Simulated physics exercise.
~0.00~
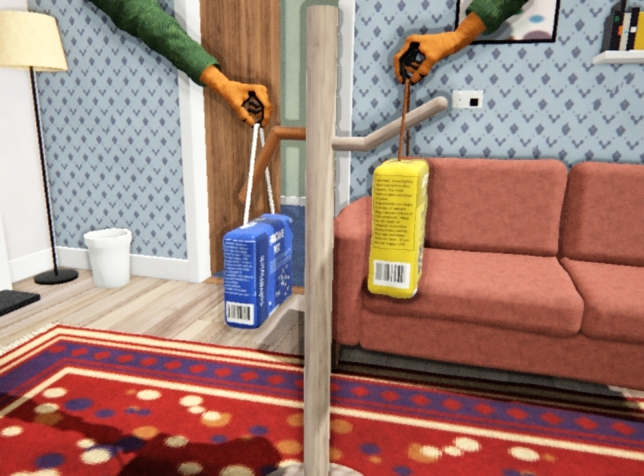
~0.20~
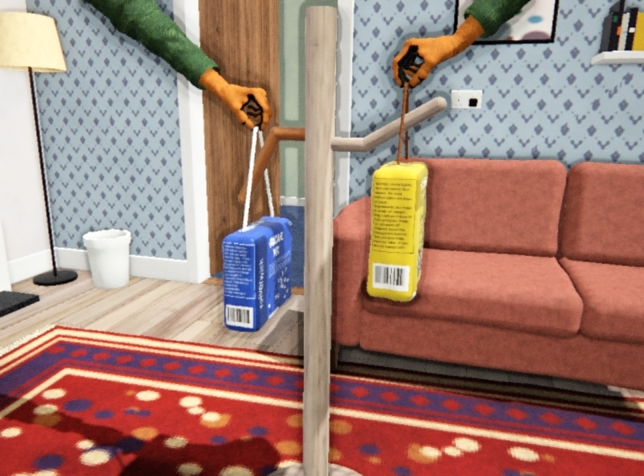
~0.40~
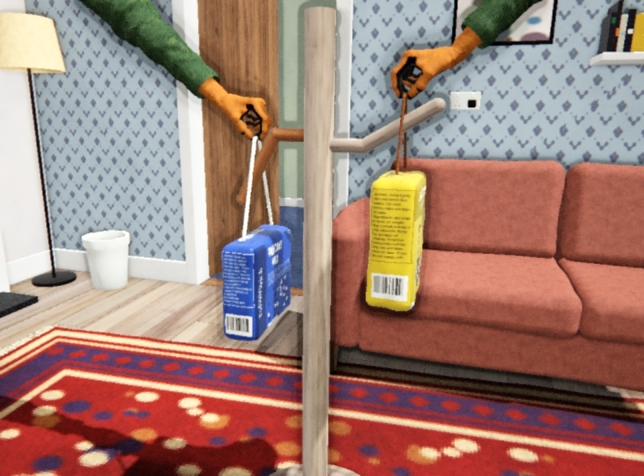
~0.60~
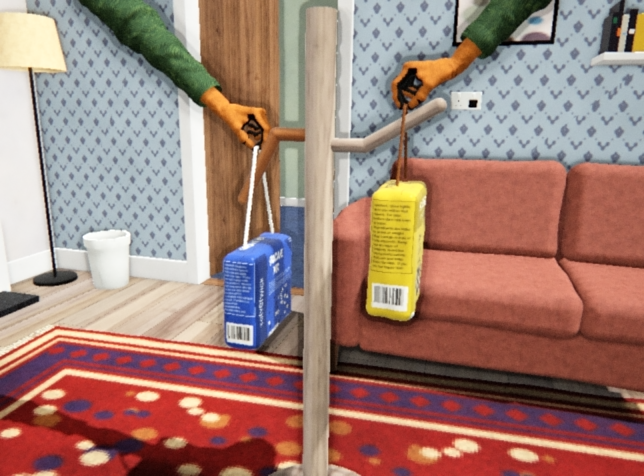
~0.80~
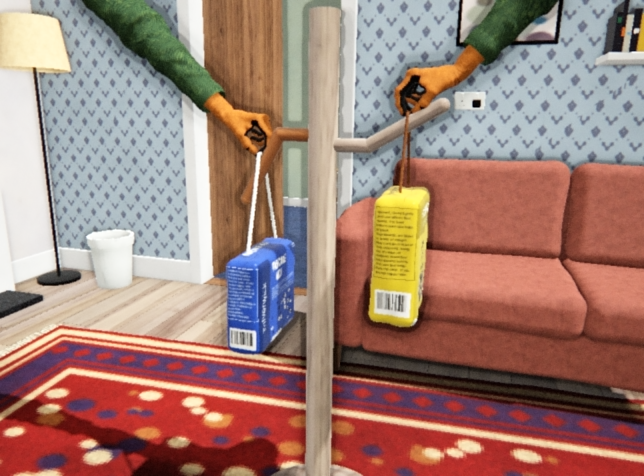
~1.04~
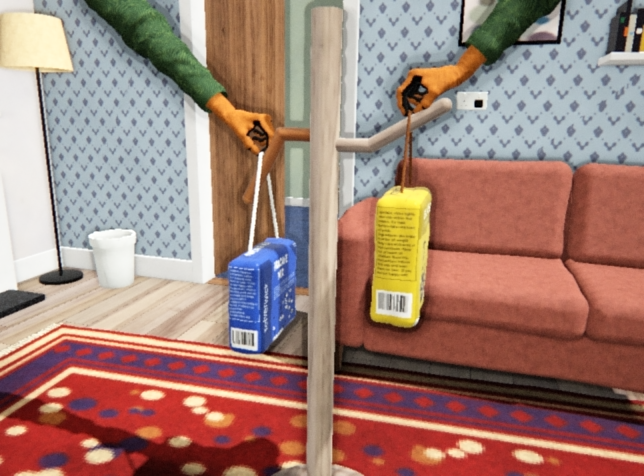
Two gloved hands slowly lower a blue bag and a yellow sack beside a wooden stand.
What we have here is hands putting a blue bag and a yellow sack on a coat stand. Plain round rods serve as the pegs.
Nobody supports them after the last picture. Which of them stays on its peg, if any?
As I see it, the blue bag comes off; the yellow sack remains hung.
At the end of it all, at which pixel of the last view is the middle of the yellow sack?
(339, 269).
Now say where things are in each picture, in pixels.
The first picture shows blue bag (261, 268); yellow sack (400, 224); left peg tip (245, 197); right peg tip (440, 104).
The second picture shows blue bag (260, 271); yellow sack (399, 228).
The third picture shows blue bag (259, 279); yellow sack (398, 237).
The fourth picture shows blue bag (260, 287); yellow sack (398, 246).
The fifth picture shows blue bag (263, 292); yellow sack (401, 252).
The sixth picture shows blue bag (265, 293); yellow sack (403, 253); left peg tip (249, 198), sloping steeply down; right peg tip (445, 106), pointing up.
After 1.28 s, blue bag falling near (265, 352); yellow sack still up near (389, 267).
After 1.52 s, blue bag on the floor; yellow sack still up near (345, 268).
After 1.94 s, blue bag on the floor; yellow sack still up near (340, 269).
In the end, blue bag on the floor; yellow sack still up near (339, 269). The blue bag slips off its peg and the yellow sack holds on.
